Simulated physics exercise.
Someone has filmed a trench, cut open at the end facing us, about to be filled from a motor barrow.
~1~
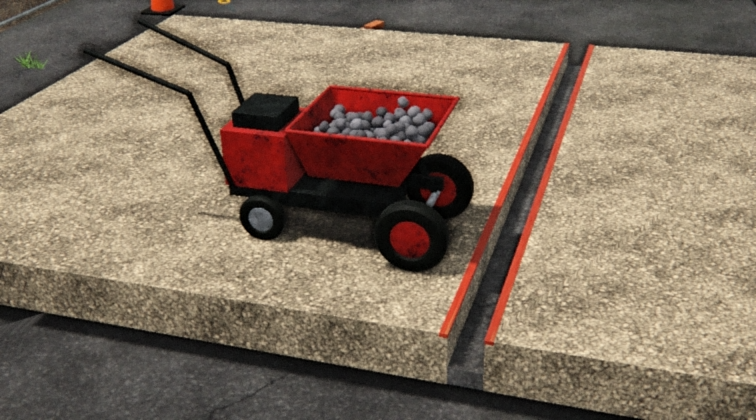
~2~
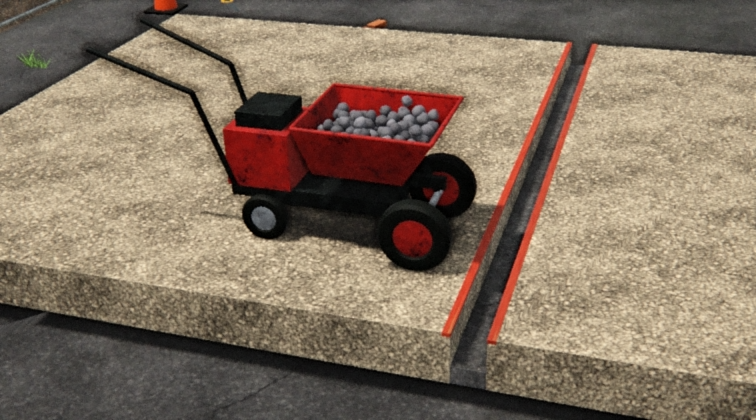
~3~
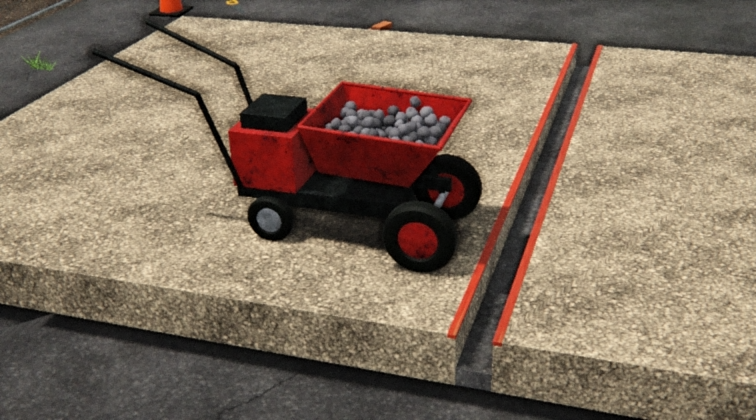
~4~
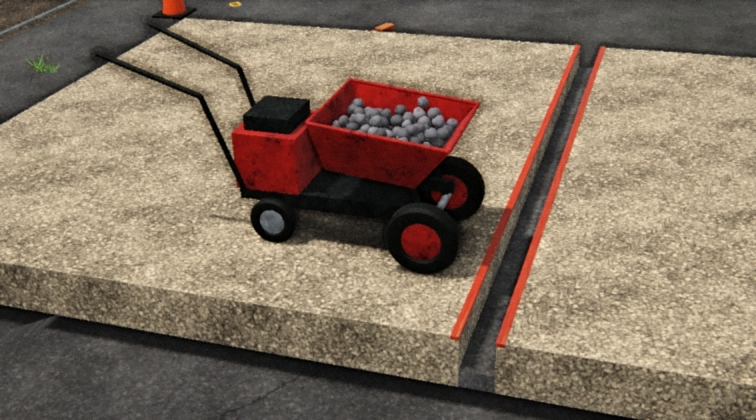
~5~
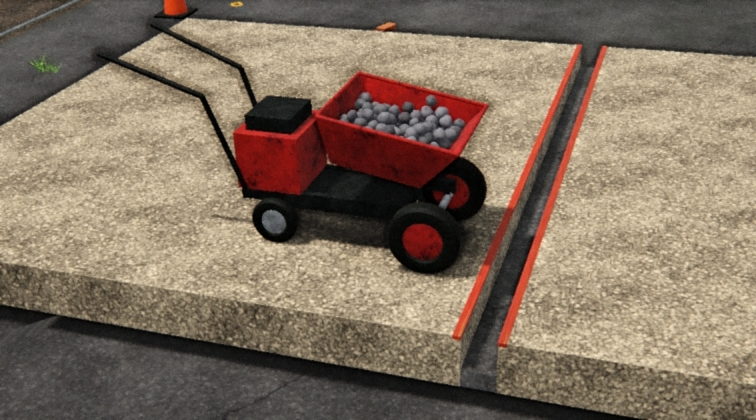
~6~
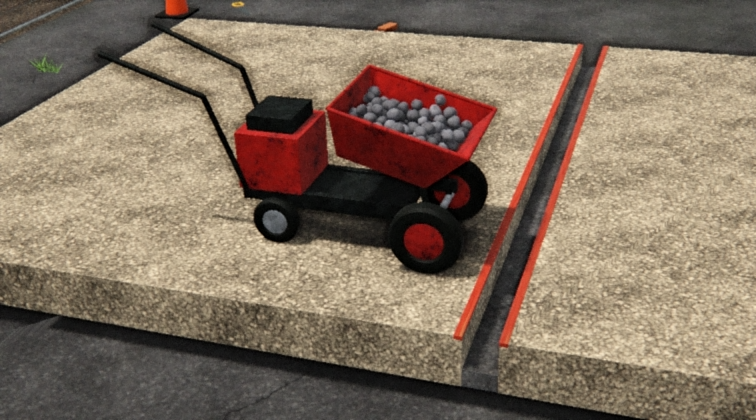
To begin with, a red motor barrow with black handles stands on a pale, speckled slab, its skip of round grey cobbles level beside a narrow, red-edged trench. The view shifts slightly, then the skip gradually tilts toward the trench on the right, its back end lifting clear of the black chassis.
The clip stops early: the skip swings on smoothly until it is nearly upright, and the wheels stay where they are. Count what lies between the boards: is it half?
In the trench: Only the smaller part.
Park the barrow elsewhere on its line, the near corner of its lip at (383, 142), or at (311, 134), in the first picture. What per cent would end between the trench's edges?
In turn 60 and 30 in a hundred.
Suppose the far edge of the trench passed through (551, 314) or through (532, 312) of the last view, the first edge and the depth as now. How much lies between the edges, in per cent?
Roughly 50 per cent, and 20 per cent.
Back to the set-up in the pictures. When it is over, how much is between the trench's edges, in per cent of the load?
It comes to 10 per cent or so.
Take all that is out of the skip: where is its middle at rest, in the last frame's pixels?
At about (580, 255).
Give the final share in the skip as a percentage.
It comes to 0 per cent or so.
Soon after the last picture, skip tipped steeply; all in the skip.
A little later, skip tipped steeply; nearly all in the skip; a stray few beyond it; a small part falling.
Later still, skip tipped right over; about a quarter in the skip; a stray few in or heaped over the trench; most beyond it; a stray few falling.
By the end, skip tipped right over; a small part in or heaped over the trench; nearly all beyond it.
